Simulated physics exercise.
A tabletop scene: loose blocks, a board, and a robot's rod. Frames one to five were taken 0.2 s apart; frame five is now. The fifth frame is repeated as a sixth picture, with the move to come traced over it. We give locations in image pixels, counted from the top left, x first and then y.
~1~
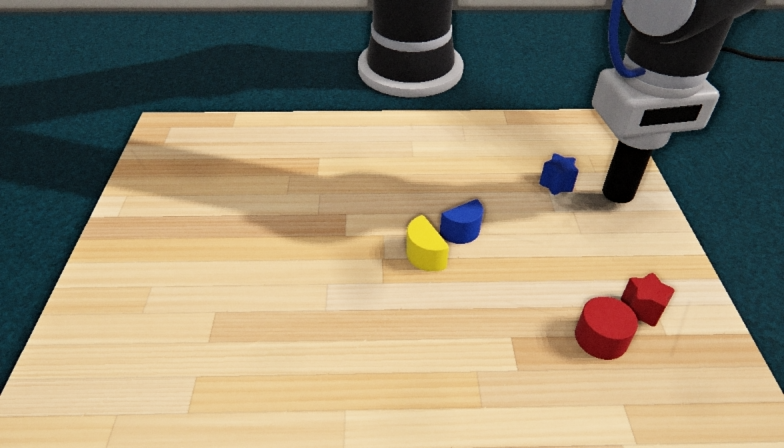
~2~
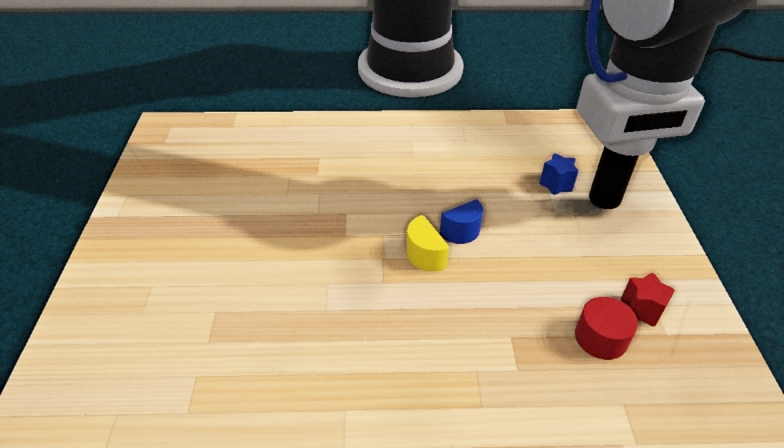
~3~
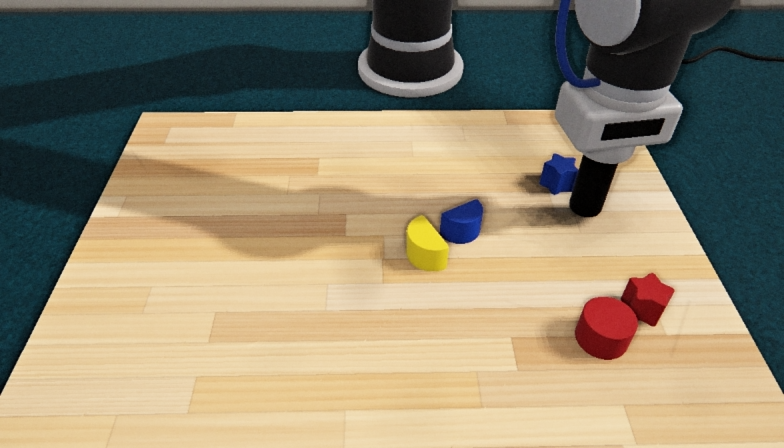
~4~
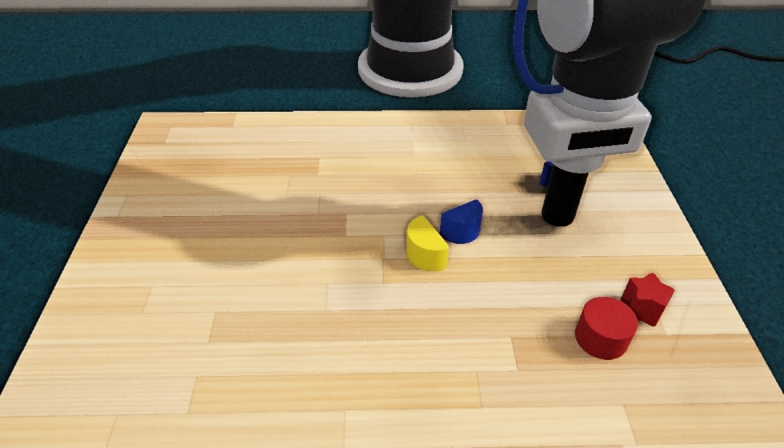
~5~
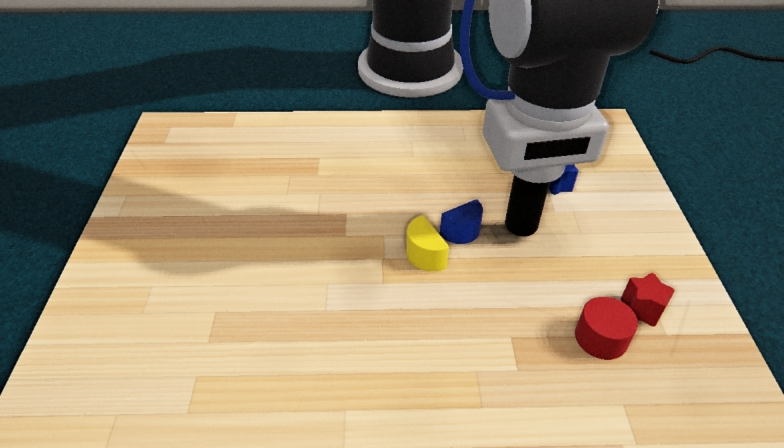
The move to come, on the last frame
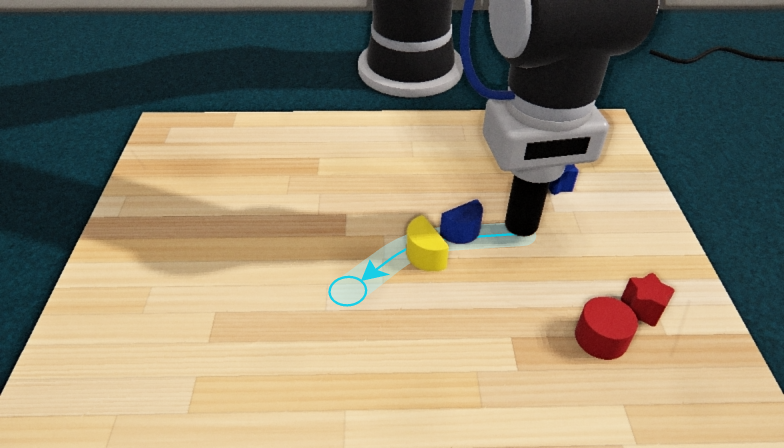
We see a robot arm lower its black rod's tip leftward and slightly nearer across a wooden tabletop, passing in front of a blue star and nearing the blue and yellow D-shaped blocks, while all the blocks remain still.
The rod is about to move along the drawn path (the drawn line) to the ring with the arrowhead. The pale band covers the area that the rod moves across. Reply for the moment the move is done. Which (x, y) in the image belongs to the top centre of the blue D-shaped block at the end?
Roughly at (398, 204).
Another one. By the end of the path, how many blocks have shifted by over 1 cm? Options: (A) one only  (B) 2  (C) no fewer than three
(B)
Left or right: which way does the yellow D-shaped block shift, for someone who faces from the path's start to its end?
To the path's left.
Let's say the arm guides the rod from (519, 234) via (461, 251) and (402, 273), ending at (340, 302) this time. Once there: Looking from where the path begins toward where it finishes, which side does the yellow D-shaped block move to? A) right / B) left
That would be A.
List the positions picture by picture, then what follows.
In the first picture, rod tip at (617, 195); block tops, yellow D-shaped block at (425, 234); blue D-shaped block at (466, 212); blue star at (562, 163).
In the second picture, rod at (604, 200); blocks unchanged.
In the third picture, rod at (585, 208); blocks unchanged.
In the fourth picture, rod at (557, 217); blocks unchanged.
In the fifth picture, rod at (521, 226); yellow D-shaped block at (425, 234); blue D-shaped block at (466, 212); blue star partly hidden.
Path on the board, from (519, 234) by way of (456, 238) and (397, 254) to (348, 291).
The first path, step by step. One third of the way, rod at (457, 231); yellow D-shaped block at (421, 234), turned 20° anticlockwise; blue D-shaped block at (426, 209).
Two thirds of the way, rod at (397, 248); yellow D-shaped block at (393, 256), turned 60° anticlockwise; blue D-shaped block at (398, 204), turned 35° clockwise.
At the end, rod at (347, 283); yellow D-shaped block at (384, 277), turned 105° anticlockwise; blue D-shaped block at (398, 204), turned 35° clockwise; blue star in place.
